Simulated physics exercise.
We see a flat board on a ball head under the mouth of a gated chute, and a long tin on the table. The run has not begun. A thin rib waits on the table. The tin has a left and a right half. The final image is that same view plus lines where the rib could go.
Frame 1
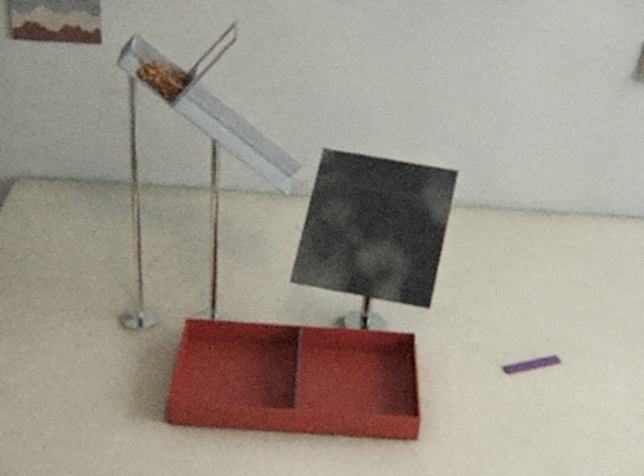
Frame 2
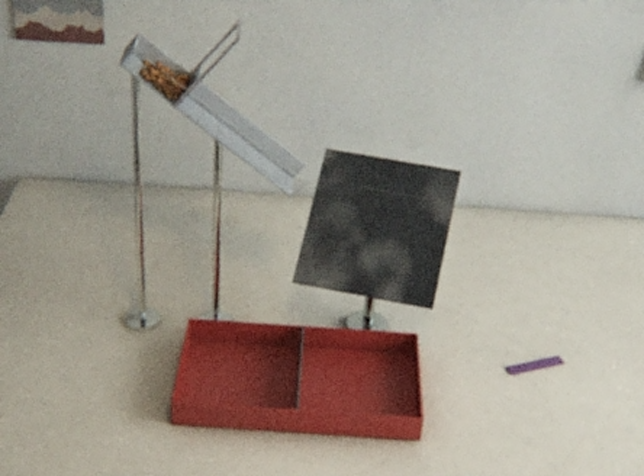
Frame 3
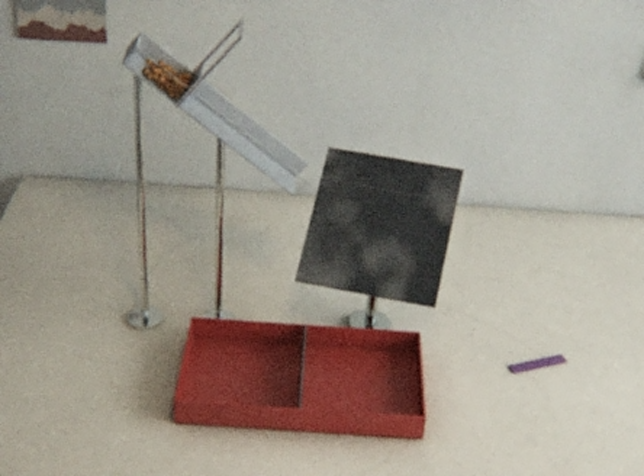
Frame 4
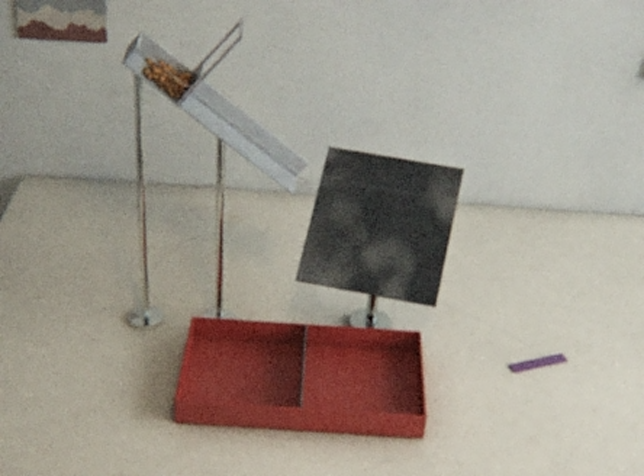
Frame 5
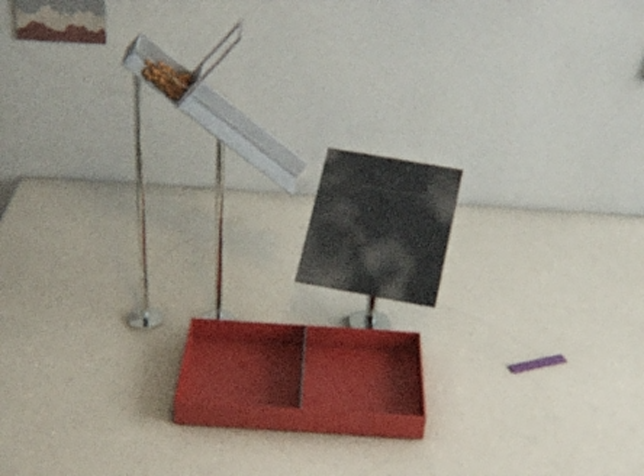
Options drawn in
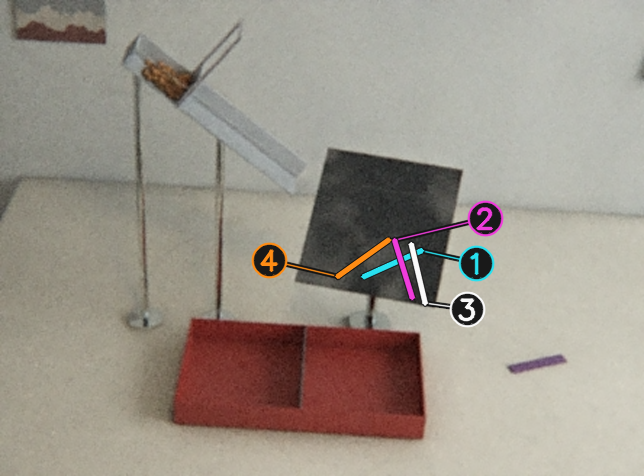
A red two-part tin sat on a pale table beneath a tilted dark board and a sloping chute holding small golden-brown pieces behind its gate, with a purple strip nearby, and nothing really moved.
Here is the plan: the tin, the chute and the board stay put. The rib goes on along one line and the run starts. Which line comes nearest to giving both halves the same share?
Choose 4.
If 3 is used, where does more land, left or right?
Right.
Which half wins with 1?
More lands on the right.
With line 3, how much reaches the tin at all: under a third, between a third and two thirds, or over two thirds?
Line 3 gives over two thirds.
On the marked copy, line 1 from (421, 250) to (363, 276); line 2 from (394, 240) to (412, 297); line 3 from (411, 244) to (425, 303); line 4 from (388, 240) to (337, 276).
With 1, of what is caught, none in the left half, all in the right.
With 2, of what is caught, none in the left half, all in the right.
With 3, of what is caught, none in the left half, all in the right.
With 4, of what is caught, about half in the left half, about half in the right.
